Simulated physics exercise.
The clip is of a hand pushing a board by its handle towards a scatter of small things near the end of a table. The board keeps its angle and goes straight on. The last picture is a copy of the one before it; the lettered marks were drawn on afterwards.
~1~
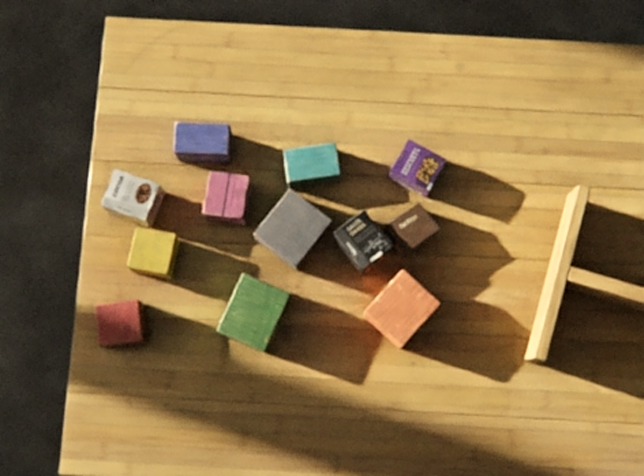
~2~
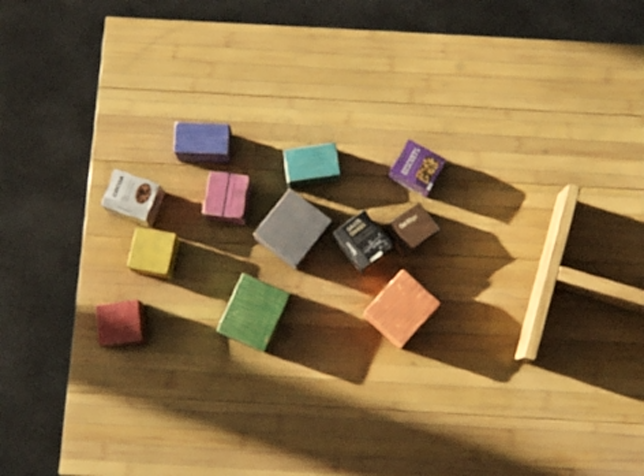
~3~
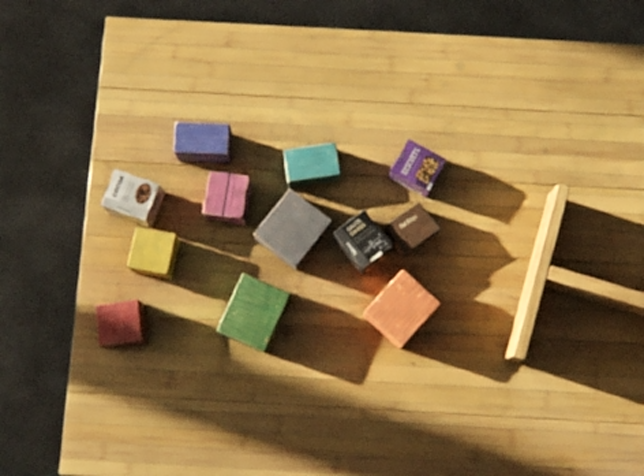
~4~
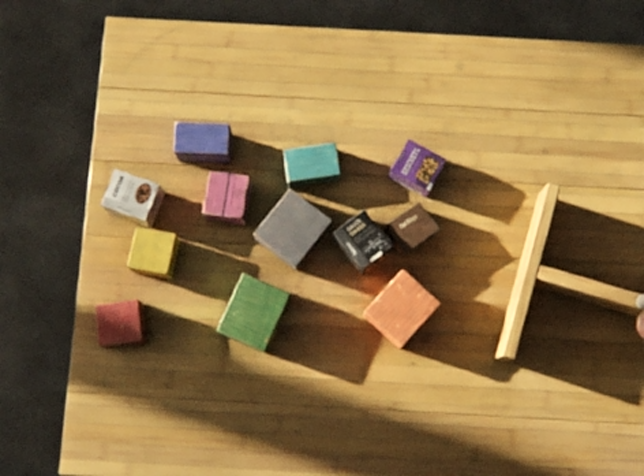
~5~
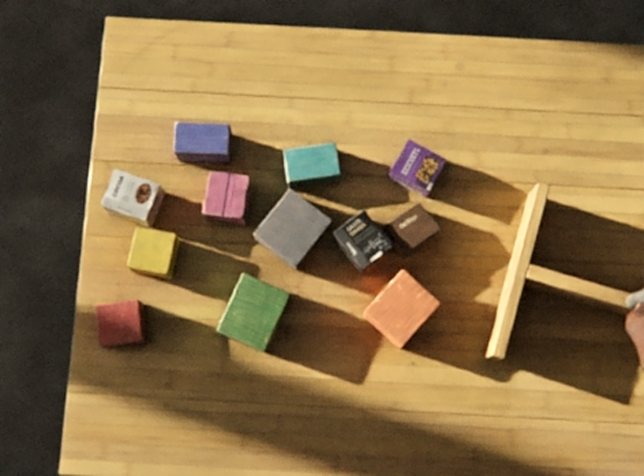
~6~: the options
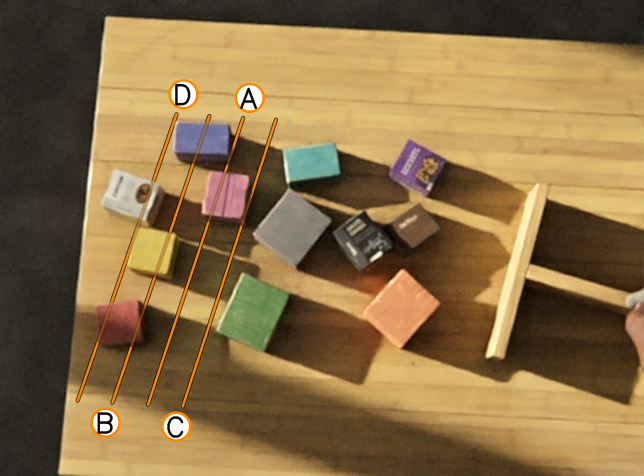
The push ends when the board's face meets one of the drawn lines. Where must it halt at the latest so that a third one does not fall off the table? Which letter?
Line A.
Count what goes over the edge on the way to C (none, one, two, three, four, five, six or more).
The count is none.
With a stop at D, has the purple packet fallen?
No.
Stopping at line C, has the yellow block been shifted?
Yes.
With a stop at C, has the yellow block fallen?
No.
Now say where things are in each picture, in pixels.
Blue block (204, 143); green block (254, 314); red block (121, 324), in the first picture.
Board (553, 271); black box (363, 242), in the second picture.
Board (542, 270); grey block (294, 230), in the third picture.
Board (532, 269); white packet (133, 199), in the fourth picture.
Board (522, 269); brown box (411, 230); yellow block (154, 253); orange block (401, 309), in the fifth picture.
On the marked copy, A at (197, 257); B at (162, 255); C at (231, 259); D at (128, 253).
Following A. Soon after the start, board (403, 262); purple packet (408, 164); orange block (357, 306).
Later, board (285, 256); white packet (125, 198); pink box (181, 180).
In the end, board (197, 251); white packet over the edge; red block over the edge; two fallen.
As for the rest, B drops three; C is within the limit but short; D drops five.
